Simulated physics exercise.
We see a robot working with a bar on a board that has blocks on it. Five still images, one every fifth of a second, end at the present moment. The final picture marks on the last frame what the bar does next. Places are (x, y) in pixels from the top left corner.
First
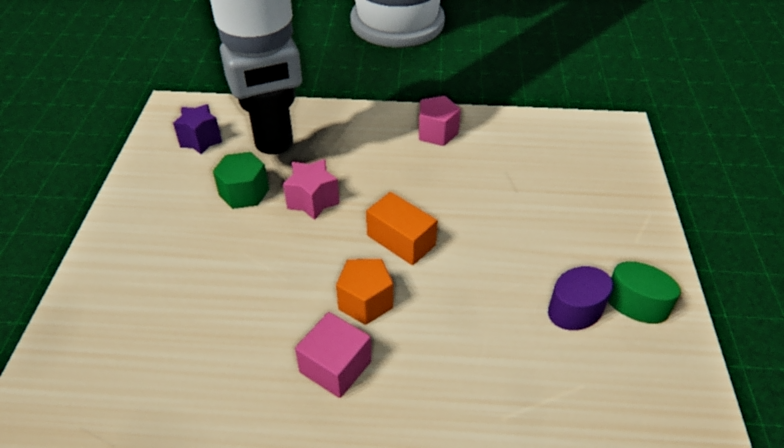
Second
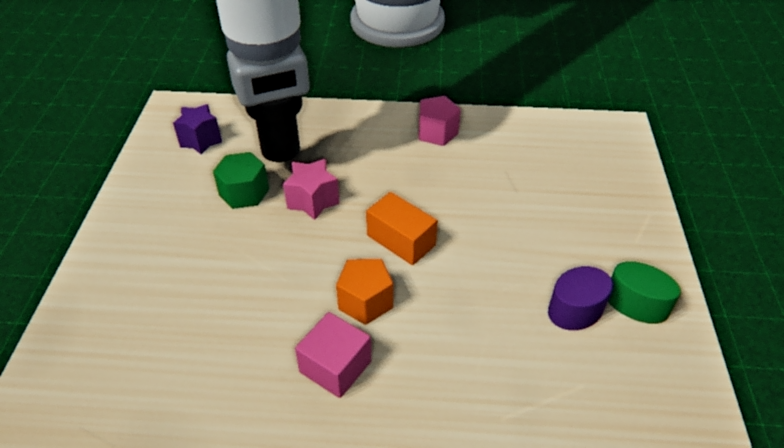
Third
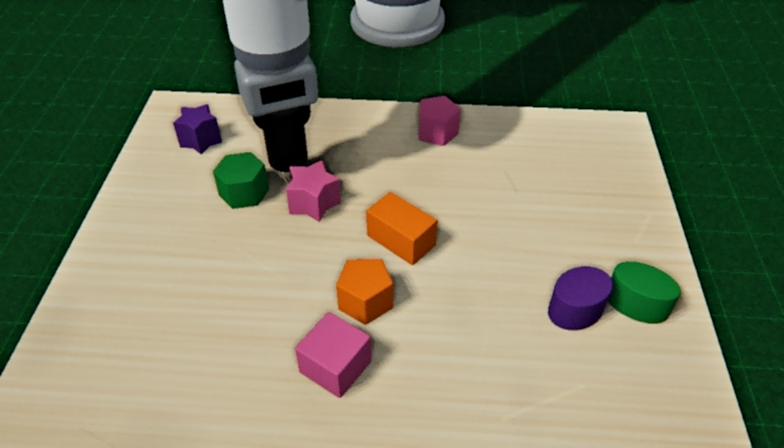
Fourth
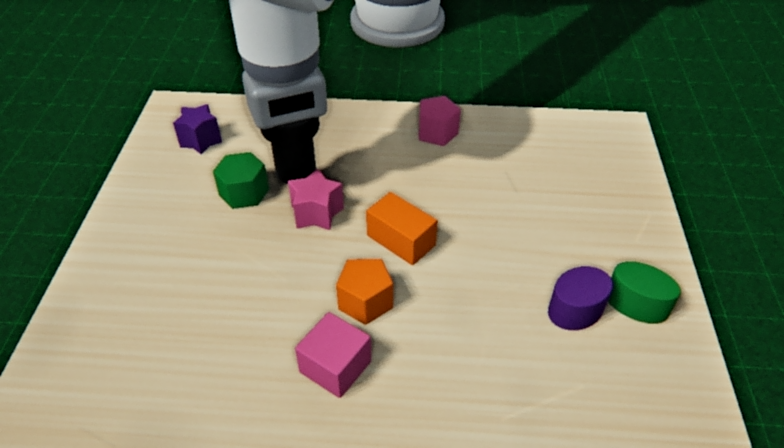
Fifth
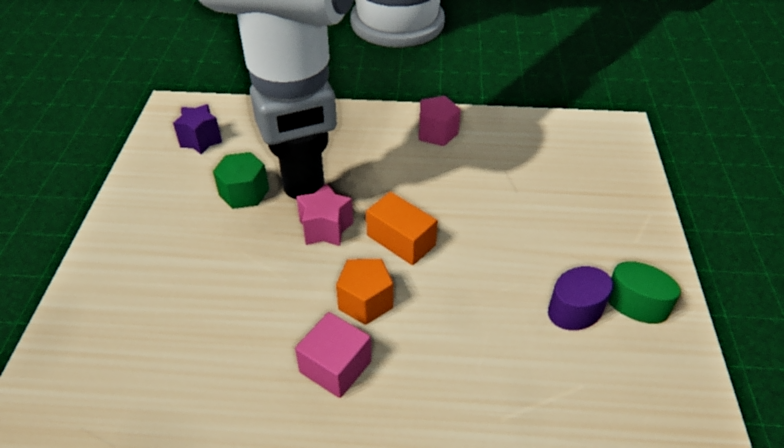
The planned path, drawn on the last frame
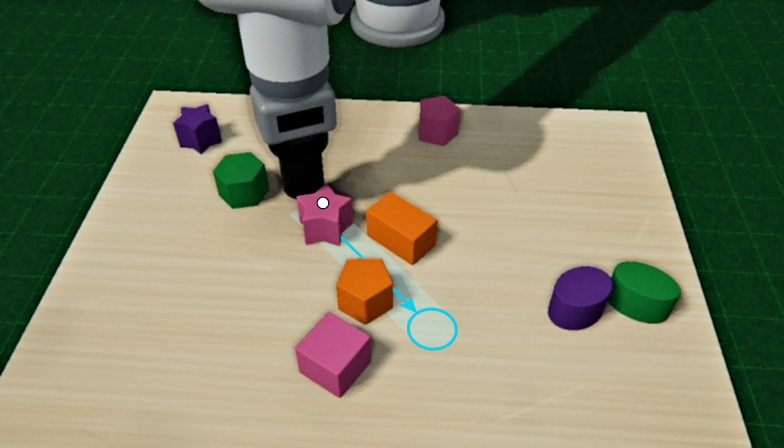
A robot arm moves toward the pink star-shaped block and pushes it down and right.
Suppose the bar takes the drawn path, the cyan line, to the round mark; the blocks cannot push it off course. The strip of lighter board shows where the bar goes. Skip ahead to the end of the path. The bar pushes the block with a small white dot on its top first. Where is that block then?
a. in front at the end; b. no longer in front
a - in front at the end.
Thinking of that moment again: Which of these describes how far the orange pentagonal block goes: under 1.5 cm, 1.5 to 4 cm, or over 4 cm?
The orange pentagonal block ends up quite far away, over 4 cm.
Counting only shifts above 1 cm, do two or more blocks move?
Yes, it checks out.
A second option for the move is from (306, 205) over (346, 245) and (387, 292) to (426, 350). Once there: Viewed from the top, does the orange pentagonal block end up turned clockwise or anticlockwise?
From overhead, the rotation is clockwise.
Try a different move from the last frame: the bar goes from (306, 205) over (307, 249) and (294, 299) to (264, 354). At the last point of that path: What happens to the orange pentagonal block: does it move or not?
Well, the orange pentagonal block shifts from its place.
Drawn move, from (306, 205) to (432, 329); the dot is on the pink star-shaped block.
On the path given first. One third of the way, bar at (345, 224); pink star-shaped block at (367, 243); orange pentagonal block at (368, 281), turned 15° clockwise.
Two thirds of the way, bar at (387, 264); pink star-shaped block at (414, 287); orange pentagonal block at (398, 332), turned 50° clockwise.
At the end, bar at (434, 311); pink star-shaped block at (469, 333); orange pentagonal block at (413, 359), turned 115° clockwise; orange rectangular block still.
